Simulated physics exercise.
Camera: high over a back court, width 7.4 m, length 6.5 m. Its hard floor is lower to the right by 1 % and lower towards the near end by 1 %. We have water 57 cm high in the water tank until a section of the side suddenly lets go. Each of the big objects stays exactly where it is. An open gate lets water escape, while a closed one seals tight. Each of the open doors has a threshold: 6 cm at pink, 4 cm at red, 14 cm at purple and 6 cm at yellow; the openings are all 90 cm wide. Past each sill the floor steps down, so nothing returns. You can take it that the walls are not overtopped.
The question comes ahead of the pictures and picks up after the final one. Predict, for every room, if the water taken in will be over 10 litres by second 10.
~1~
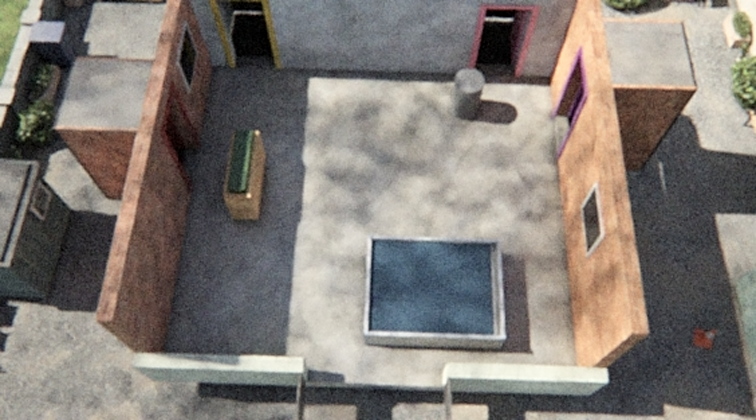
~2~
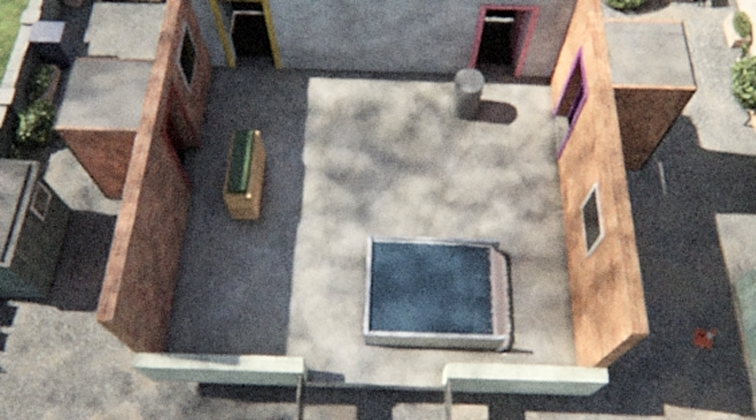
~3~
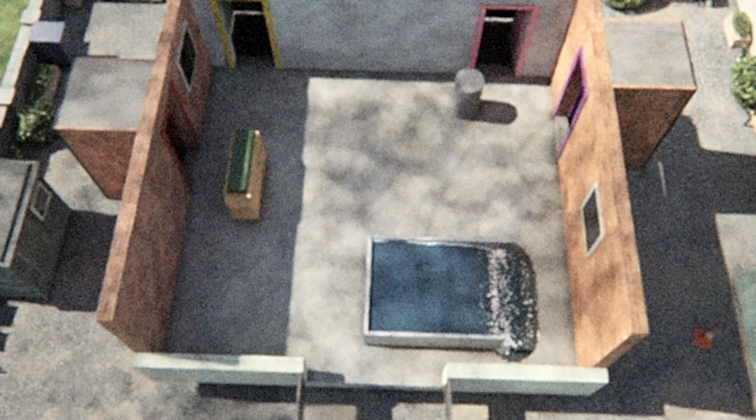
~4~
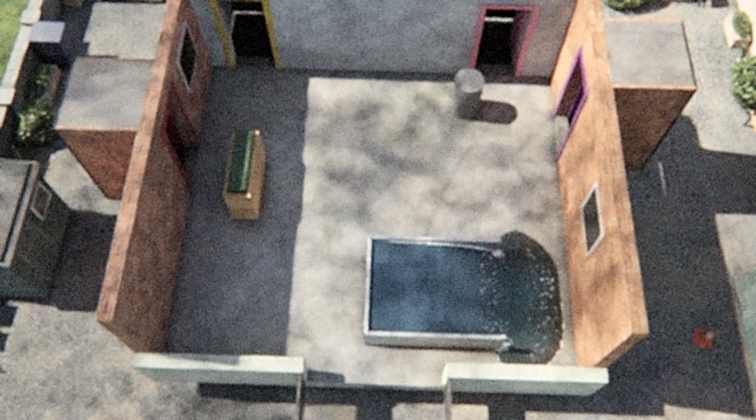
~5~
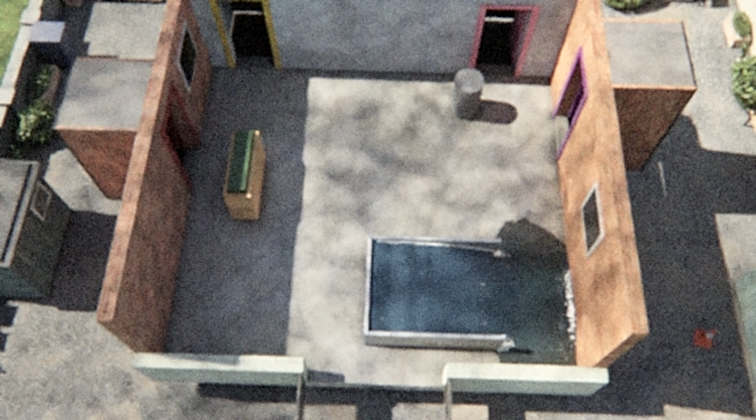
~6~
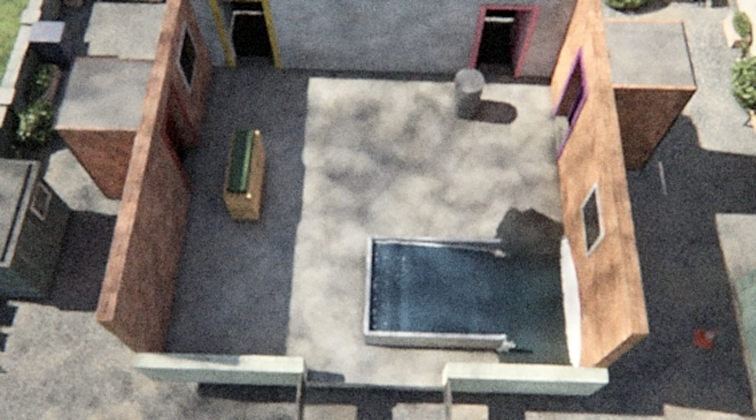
In the end the pink door tops the limit; the red door never tops the limit; the purple door never tops the limit; the yellow door never tops the limit.
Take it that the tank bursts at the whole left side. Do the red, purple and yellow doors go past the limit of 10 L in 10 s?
So red tops it, purple stays lower, yellow tops it.
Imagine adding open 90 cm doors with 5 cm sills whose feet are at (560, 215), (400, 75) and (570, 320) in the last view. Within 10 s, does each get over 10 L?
Well, the first is on the high side, the second is on the low side, and the third is on the high side.
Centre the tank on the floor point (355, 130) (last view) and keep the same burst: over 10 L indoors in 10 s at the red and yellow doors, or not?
Result - red door does not exceed it, yellow door does not exceed it.
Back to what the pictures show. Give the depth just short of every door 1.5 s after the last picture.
In cm: Pink 0, red 0, purple 6, yellow 0.
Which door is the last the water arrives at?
I'd say the red one.
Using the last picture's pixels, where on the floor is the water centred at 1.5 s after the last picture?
Close to (502, 293) in the last picture.
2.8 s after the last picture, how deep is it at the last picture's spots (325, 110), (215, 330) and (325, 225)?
Spot by spot: Some 0, 0, then 0 cm.
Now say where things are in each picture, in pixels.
The water tank at (434, 287) is whole and still, 57 cm deep, in the first frame.
Water pours out at (495, 296) and has run 1.0 m, to (500, 351); typically 8 cm deep outside, 57 cm at the water tank's back, in the second frame.
Water pours out at (495, 297) and has run 1.1 m, to (510, 247); typically 10 cm deep outside, 57 cm at the water tank's back, in the third frame.
The front is at (537, 366), 1.4 m from the gap at (495, 297); 2.4 m2 of floor is under water; 57 cm left at the back of the water tank, in the fourth frame.
The front is at (577, 357), 1.8 m from the gap at (495, 297); 3.6 m2 of floor is under water; 56 cm left at the back of the water tank, in the fifth frame.
Water pours out at (495, 297) and has run 2.1 m, to (565, 229); typically 9 cm deep outside, 49 cm at the water tank's back, in the sixth frame.
Then, 0.7 s after the last picture water covers 10 % of the floor and is deepest (48 cm) near (579, 377); pink door not reached, red door not reached, purple door not reached, yellow door not reached.
Then, 1.5 s after the last picture water covers 20 % of the floor and is deepest (45 cm) near (579, 377); pink door not reached, red door not reached, purple door 6 cm at the sill, 0 L in, yellow door not reached.
Then, 2.8 s after the last picture water covers 40 % of the floor and is deepest (27 cm) near (579, 377); pink door 17 cm at the sill, 16 L in, red door not reached, purple door 7 cm at the sill, 0 L in, yellow door not reached.
Then, 5.3 s after the last picture water covers 55 % of the floor and is deepest (14 cm) near (546, 120); pink door 12 cm at the sill, 118 L in, red door not reached, purple door 5 cm at the sill, 0 L in, yellow door not reached.
Then, 9.3 s after the last picture water covers 85 % of the floor and is deepest (14 cm) near (579, 377); pink door 5 cm at the sill, 144 L in, red door 4 cm at the sill, 1 L in, purple door 7 cm at the sill, 0 L in, yellow door 2 cm at the sill, 0 L in.
